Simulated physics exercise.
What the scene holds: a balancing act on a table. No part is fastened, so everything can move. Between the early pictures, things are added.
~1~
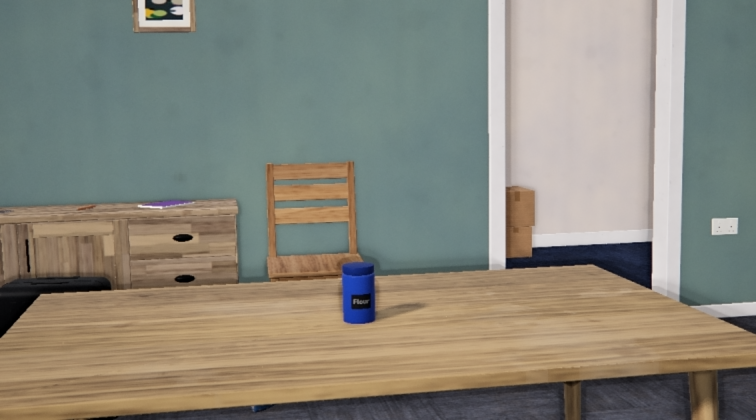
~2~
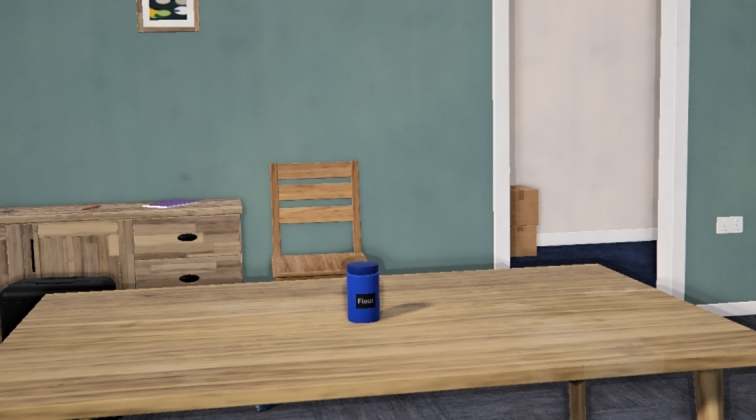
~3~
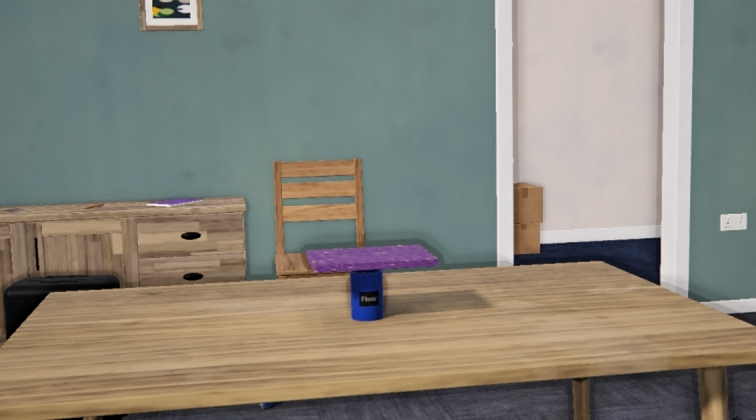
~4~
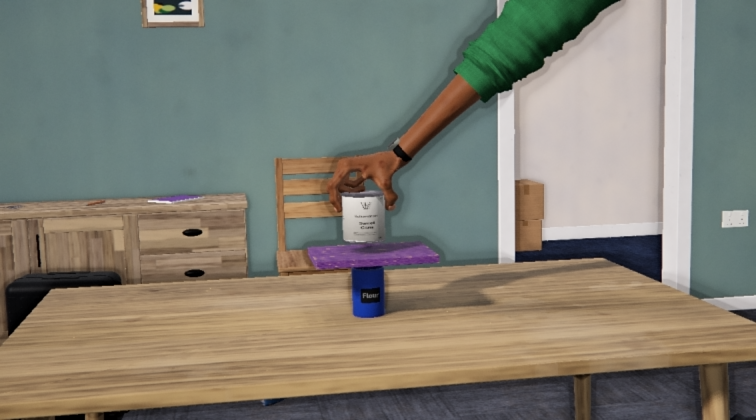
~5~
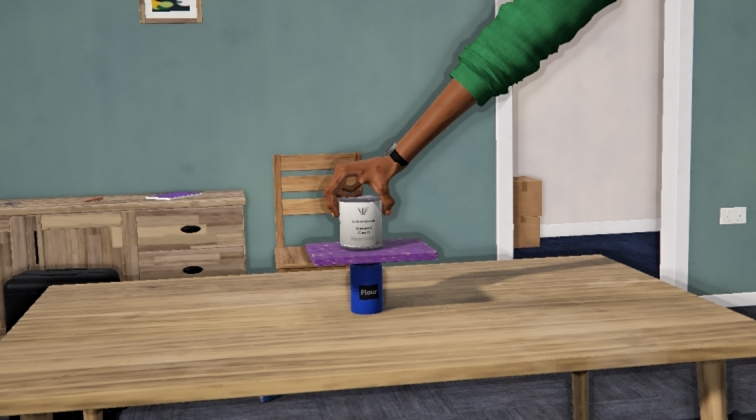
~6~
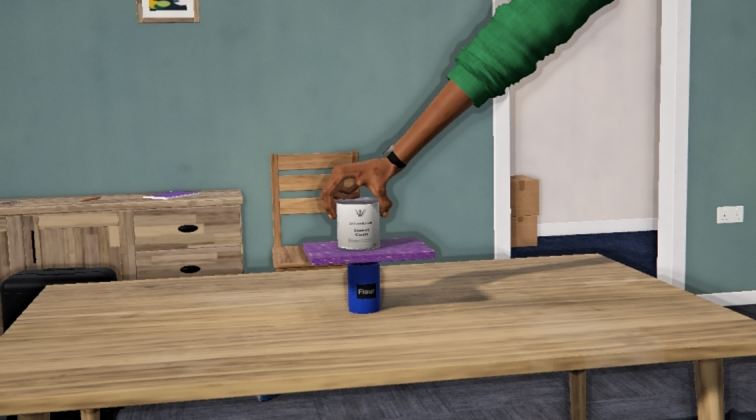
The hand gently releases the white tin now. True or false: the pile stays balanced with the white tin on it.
True.
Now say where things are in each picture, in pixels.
The last thing is not in view yet, in the first frame.
The last thing is not in view yet, in the second frame.
The last thing is not in view yet; purple board (370, 258), in the third frame.
Still above its spot; white tin (364, 217); purple board (371, 255), in the fourth frame.
In place under the hand; white tin (361, 222); purple board (370, 251), in the fifth frame.
In place under the hand; white tin (358, 224); purple board (367, 251), in the sixth frame.
Then, 0.10 s later than the last frame, all is still.
Then, 0.40 s later than the last frame, white tin resting near (358, 224).
When it is over, all 3 as before. End places, in pixels of the last picture, white tin near (358, 224). The stack stays up.
